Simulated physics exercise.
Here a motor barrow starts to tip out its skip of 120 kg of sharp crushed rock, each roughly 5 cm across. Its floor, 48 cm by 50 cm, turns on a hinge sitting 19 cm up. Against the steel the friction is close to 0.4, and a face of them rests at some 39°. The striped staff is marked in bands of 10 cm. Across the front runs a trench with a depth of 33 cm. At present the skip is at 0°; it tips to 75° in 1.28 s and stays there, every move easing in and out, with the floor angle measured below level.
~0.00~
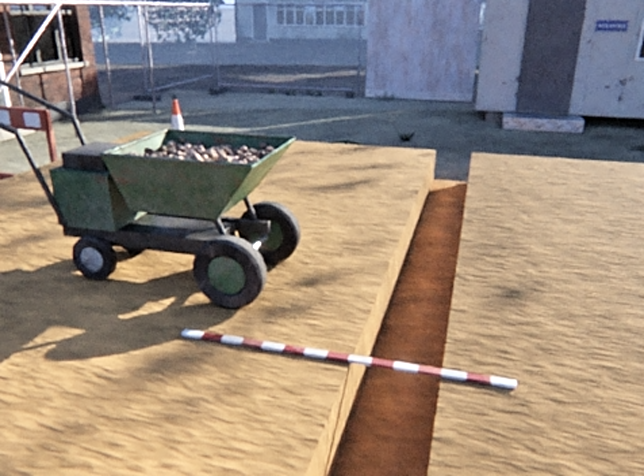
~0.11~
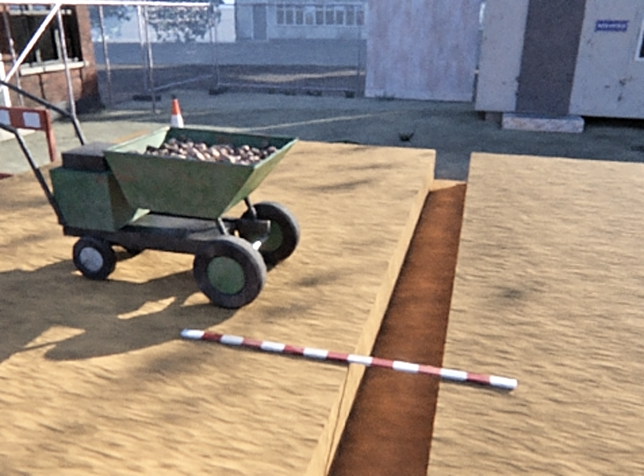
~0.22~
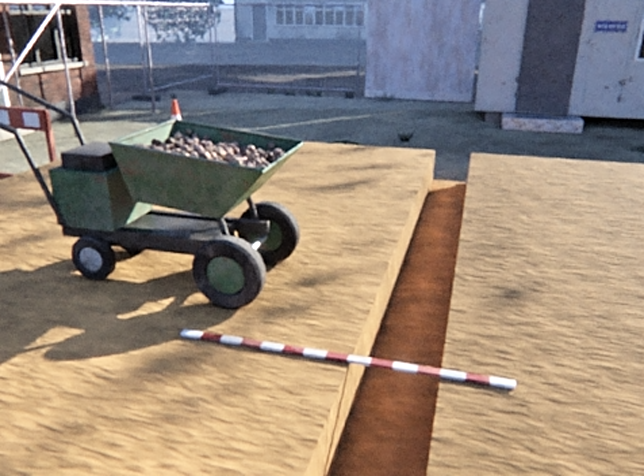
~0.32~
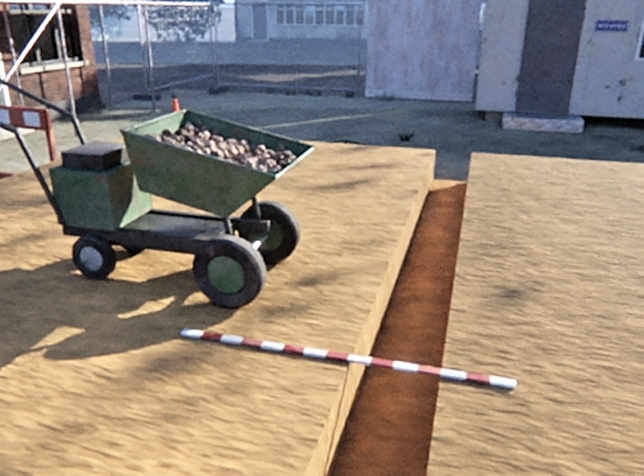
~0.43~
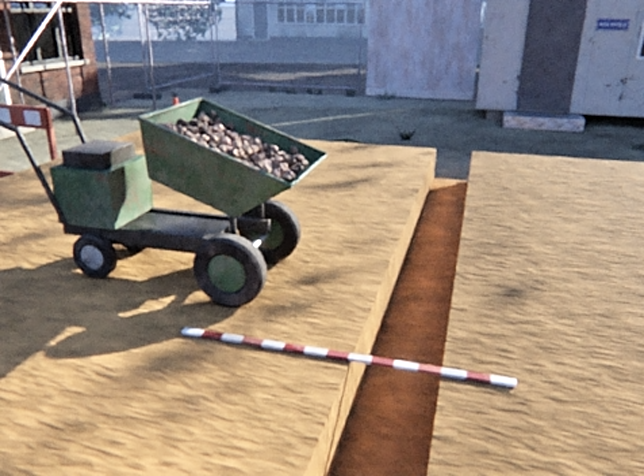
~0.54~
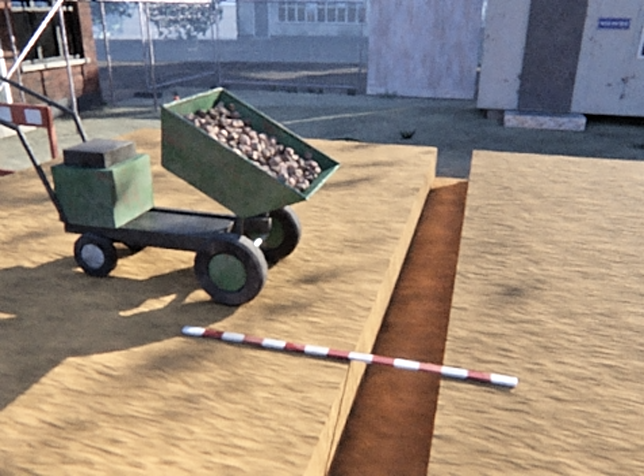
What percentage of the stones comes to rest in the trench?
About 94 per cent.
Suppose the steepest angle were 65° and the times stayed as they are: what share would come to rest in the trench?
It would be close to 50 percent.
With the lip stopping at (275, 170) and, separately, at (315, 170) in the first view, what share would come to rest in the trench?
Around 100 and then 80 percent.
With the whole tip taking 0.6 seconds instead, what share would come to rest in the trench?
My guess is near 95 percent.
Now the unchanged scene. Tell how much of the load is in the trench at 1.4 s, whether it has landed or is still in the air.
Something like 25 in a hundred.
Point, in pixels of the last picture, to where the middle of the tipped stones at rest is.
I'd point to around (406, 338).
After 1.0 s the floor is at 63°; 100 % in the skip; the foremost stones are at (347, 243).
After 1.4 s the floor is at 75°; 69 % in the skip, 6 % short of the trench, 26 % in the trench; the foremost stones are at (439, 355).
After 1.7 s the floor is at 75°; 36 % in the skip, 7 % short of the trench, 58 % in the trench; the foremost stones are at (445, 350).
After 3.7 s the floor is at 75°; 0 % in the skip, 6 % short of the trench, 94 % in the trench; the foremost stones are at (445, 330).
